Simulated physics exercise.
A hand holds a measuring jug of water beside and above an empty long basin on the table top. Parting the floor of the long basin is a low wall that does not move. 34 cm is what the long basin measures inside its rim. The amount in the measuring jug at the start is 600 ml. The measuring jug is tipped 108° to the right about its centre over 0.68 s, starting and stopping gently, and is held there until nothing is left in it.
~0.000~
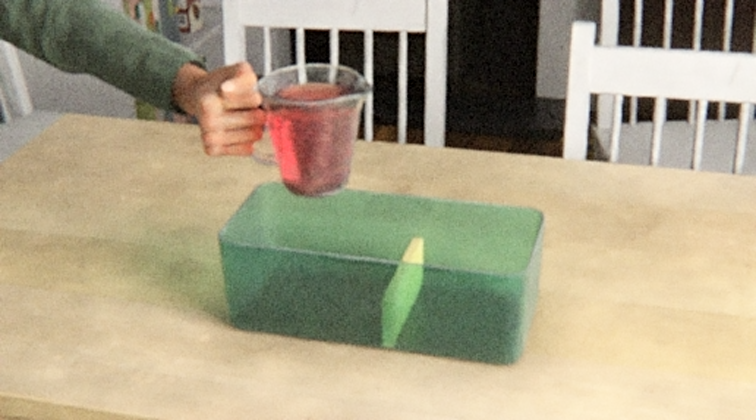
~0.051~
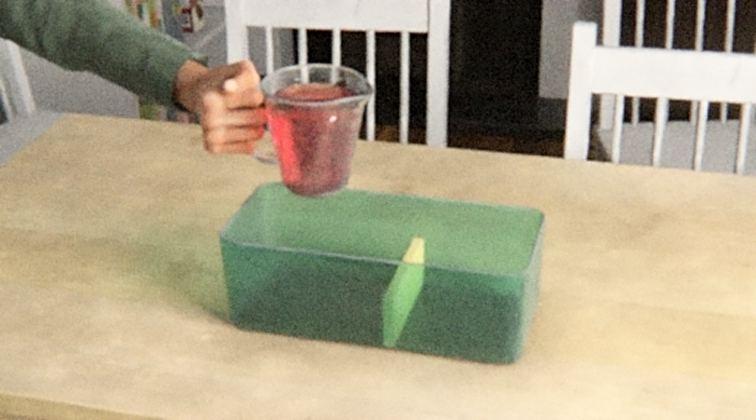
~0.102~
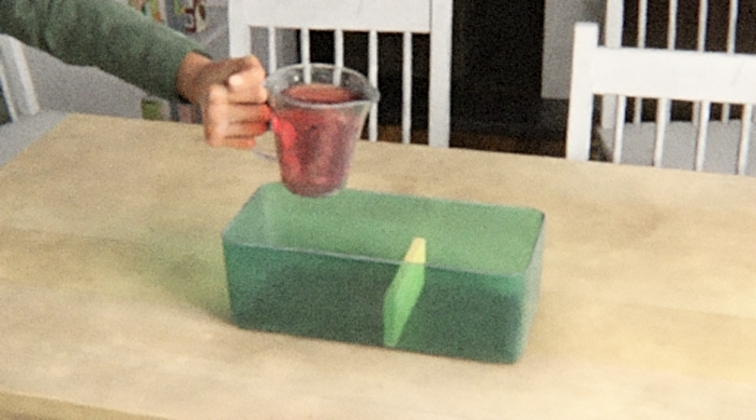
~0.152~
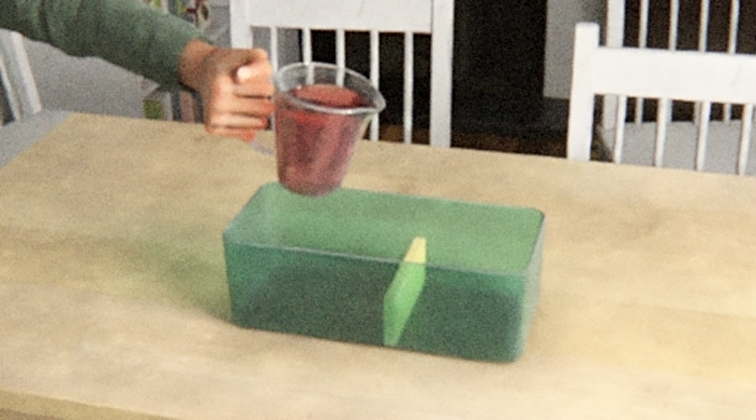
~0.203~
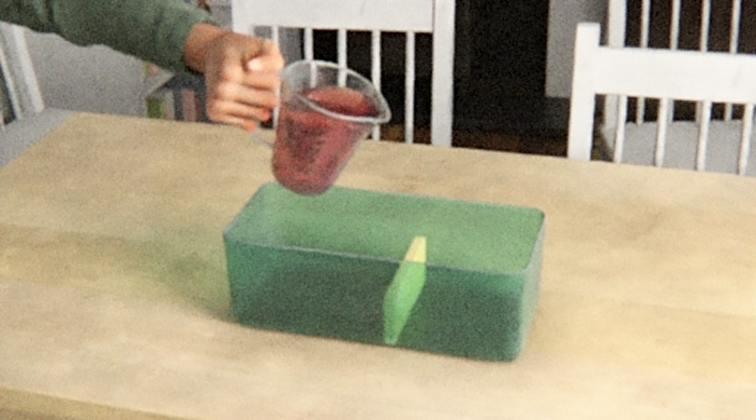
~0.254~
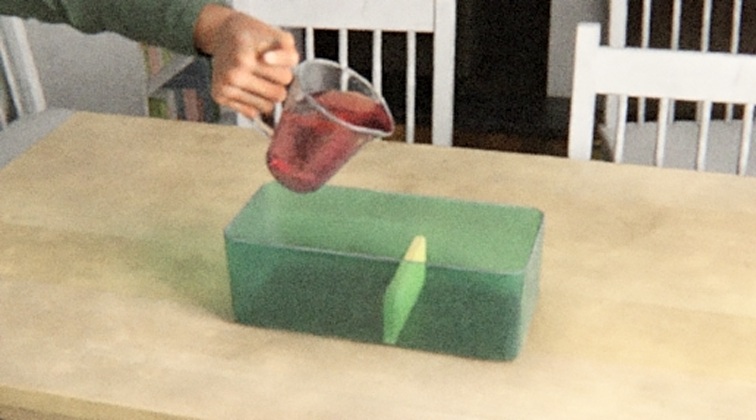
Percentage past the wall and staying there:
72 percent.
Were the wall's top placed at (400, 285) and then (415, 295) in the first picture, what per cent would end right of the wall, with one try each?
Try 1: 90 %; try 2: 60 %.
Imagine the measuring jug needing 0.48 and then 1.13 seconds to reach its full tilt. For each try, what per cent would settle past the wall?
The first try gives around 65 percent, the second around 85 percent.
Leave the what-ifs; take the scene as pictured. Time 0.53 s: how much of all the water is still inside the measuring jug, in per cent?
Fraction remaining: Approx. 48 per cent.
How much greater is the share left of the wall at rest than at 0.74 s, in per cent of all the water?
Around 6 per cent.
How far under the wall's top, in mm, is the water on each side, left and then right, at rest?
Some 56 mm on the left and 40 mm on the right.
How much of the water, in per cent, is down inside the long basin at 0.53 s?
Roughly 34 percent.
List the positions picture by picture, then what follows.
In the first frame, it leans 0°; its right rim is at (371, 90); the water meets the walls at (270, 94) and (360, 101); the long basin's rim runs from (239, 211) to (536, 243); the wall's top is at (403, 269).
In the second frame, it leans 1°; its right rim is at (373, 92); the water meets the walls at (273, 93) and (362, 103).
In the third frame, it leans 6°; its right rim is at (378, 97); the water meets the walls at (277, 91) and (365, 106).
In the fourth frame, it leans 13°; its right rim is at (384, 106); the water meets the walls at (282, 93) and (372, 108).
In the fifth frame, it leans 22°; its right rim is at (389, 117); the water meets the walls at (287, 97) and (382, 112).
In the sixth frame, it leans 33°; its right rim is at (393, 131); the water meets the walls at (284, 113) and (387, 121); 1 per cent is over the edge.
Then, 0.53 s in, the tilt is 96° and 47 per cent is still to pour, 0 is left of the wall and 33 right of it.
Then, 0.74 s in, the tilt is 108° and 6 per cent is still to pour, 21 is left of the wall and 67 right of it.
Then, 0.95 s in, the tilt is 108° and 0 per cent is still to pour, 27 is left of the wall and 72 right of it.
Then, 1.18 s in, the tilt is 108° and 0 per cent is still to pour, 27 is left of the wall and 72 right of it.
Finally, 27 per cent lies left of the wall, 72 right of it and 1 outside.
